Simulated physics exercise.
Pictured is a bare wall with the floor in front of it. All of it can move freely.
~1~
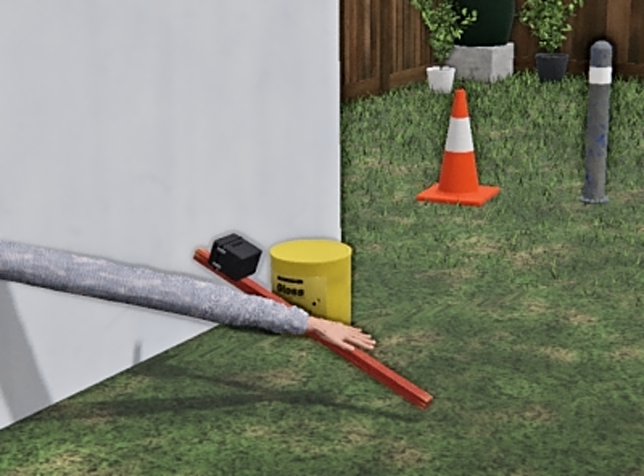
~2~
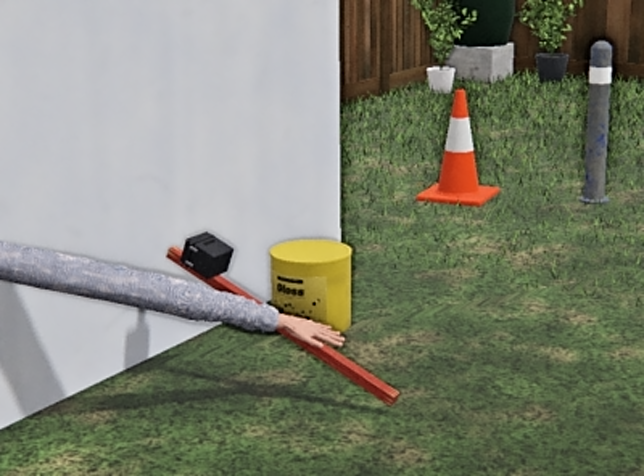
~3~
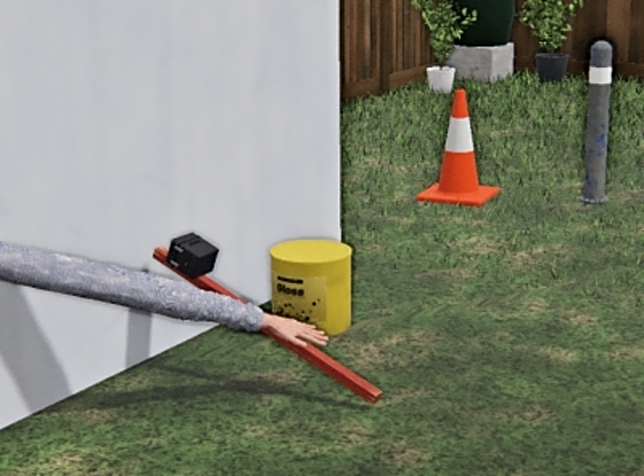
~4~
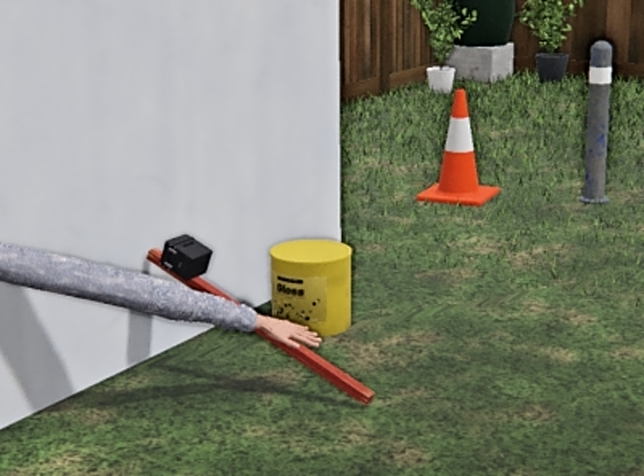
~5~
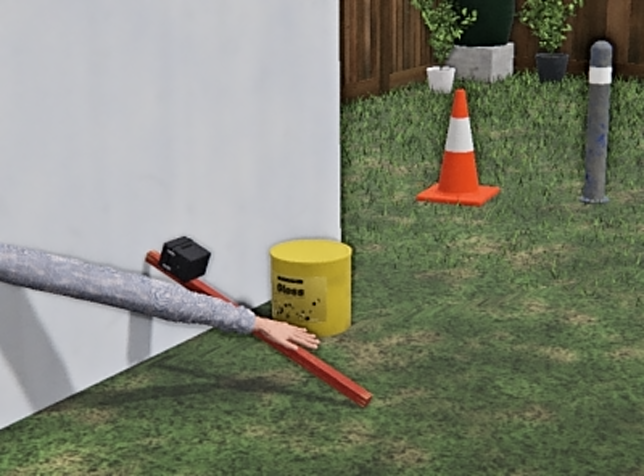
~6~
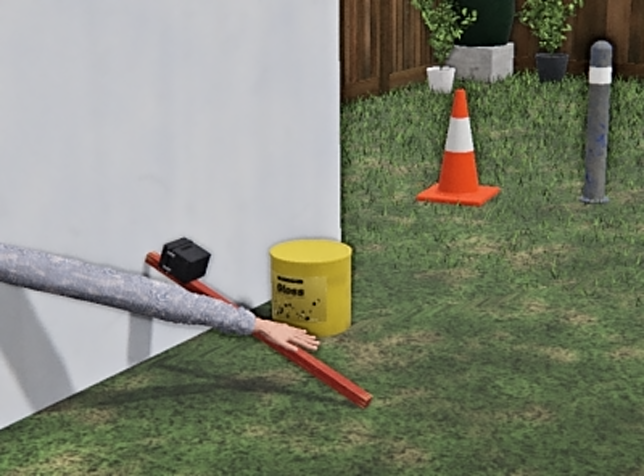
A gray-sleeved arm reaches in from the left, its hand on a slanting red pole, on patchy grass beside a bare pale wall, seen from slightly above. A small black box sits near the pole's upper end, with a yellow pail behind, an orange-and-white cone and gray post at right, and potted plants by a brown fence. The hand shifts the pole and box a short way left, slowing until they rest still against the wall, while the camera stays fixed.
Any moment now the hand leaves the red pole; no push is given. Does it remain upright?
No.
Then, 0.30 s on from there, red pole leaning 13° more than when let go near (261, 357).
Then, 0.40 s on from there, red pole leaning 22° more than when let go near (263, 376).
In the end, moved from the start, red pole; yellow pail unmoved. At the end, from the last picture's camera, red pole near (264, 378). The pole slides down.
